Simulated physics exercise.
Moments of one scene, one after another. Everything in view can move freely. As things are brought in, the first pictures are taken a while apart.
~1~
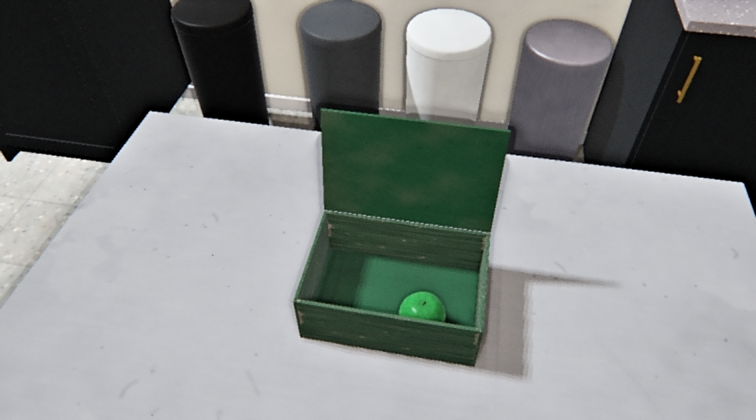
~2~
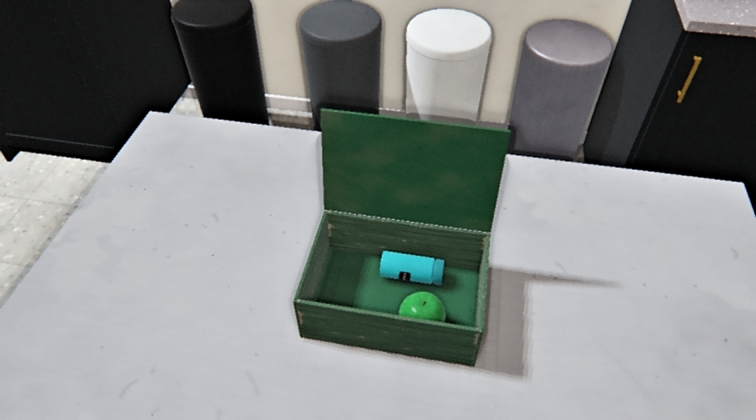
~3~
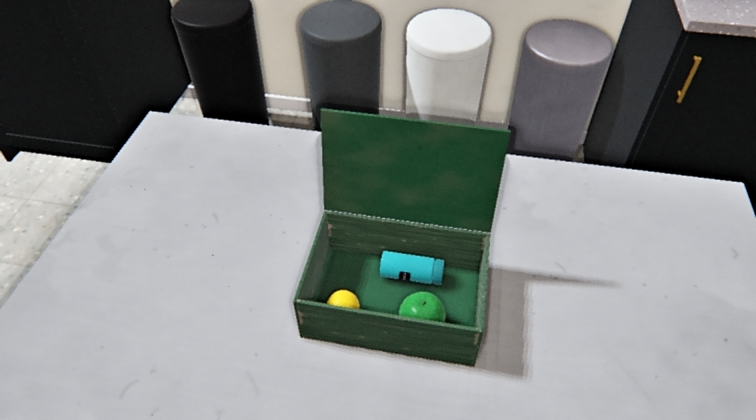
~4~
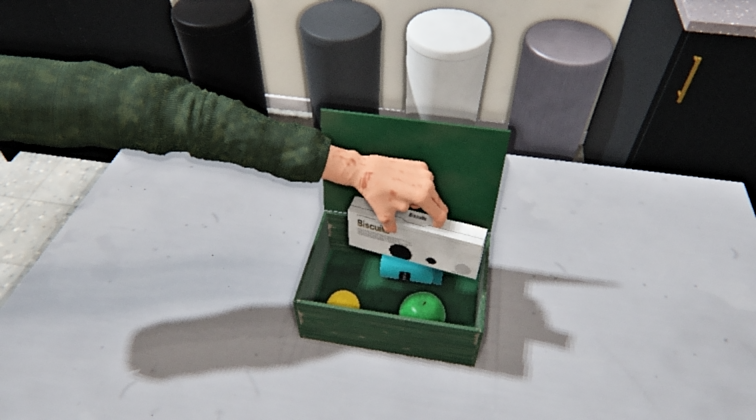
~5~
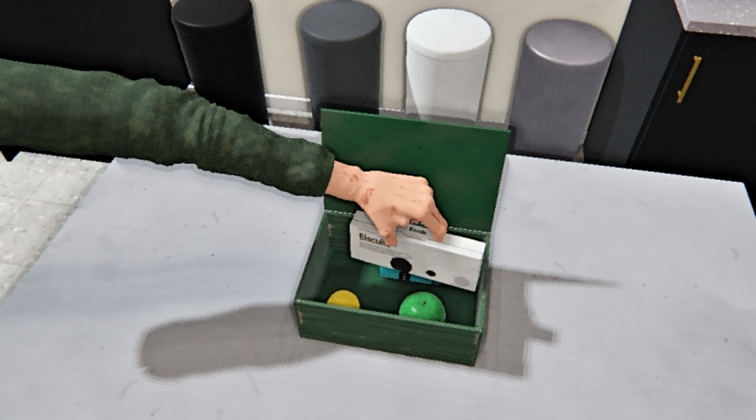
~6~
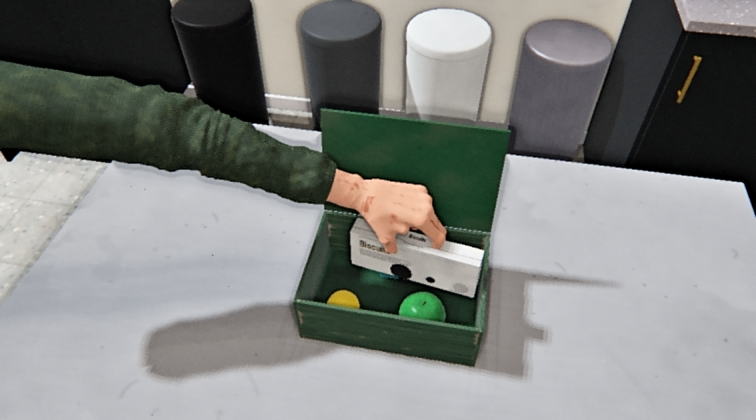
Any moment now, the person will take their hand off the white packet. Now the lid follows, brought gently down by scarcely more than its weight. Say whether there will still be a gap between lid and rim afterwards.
There will be no gap.
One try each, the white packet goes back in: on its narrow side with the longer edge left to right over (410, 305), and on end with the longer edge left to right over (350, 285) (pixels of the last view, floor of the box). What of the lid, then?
Trial 1: Lid lowered. Trial 2: Lid propped open.
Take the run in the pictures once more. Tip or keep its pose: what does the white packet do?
Well, the white packet stays just as set.
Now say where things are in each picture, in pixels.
In the first frame, the last thing is not in view yet.
In the second frame, the last thing is not in view yet; turquoise shaker (412, 268).
In the third frame, the last thing is not in view yet.
The fourth frame shows on its way; white packet (415, 237).
The fifth frame shows on its way; white packet (416, 250).
The sixth frame shows in place under the hand; white packet (415, 257).
Then, 0.90 s after the last picture, lid starting down; white packet slid a little near (416, 281); yellow lemon rolled a little.
Then, 1.80 s after the last picture, lid 41° above the rim; white packet slid a little near (416, 280); yellow lemon rolled a little.
At rest, lid shut; moved from the start, white packet; the other 3 in place. Seen from the same camera at the end, white packet near (416, 280).
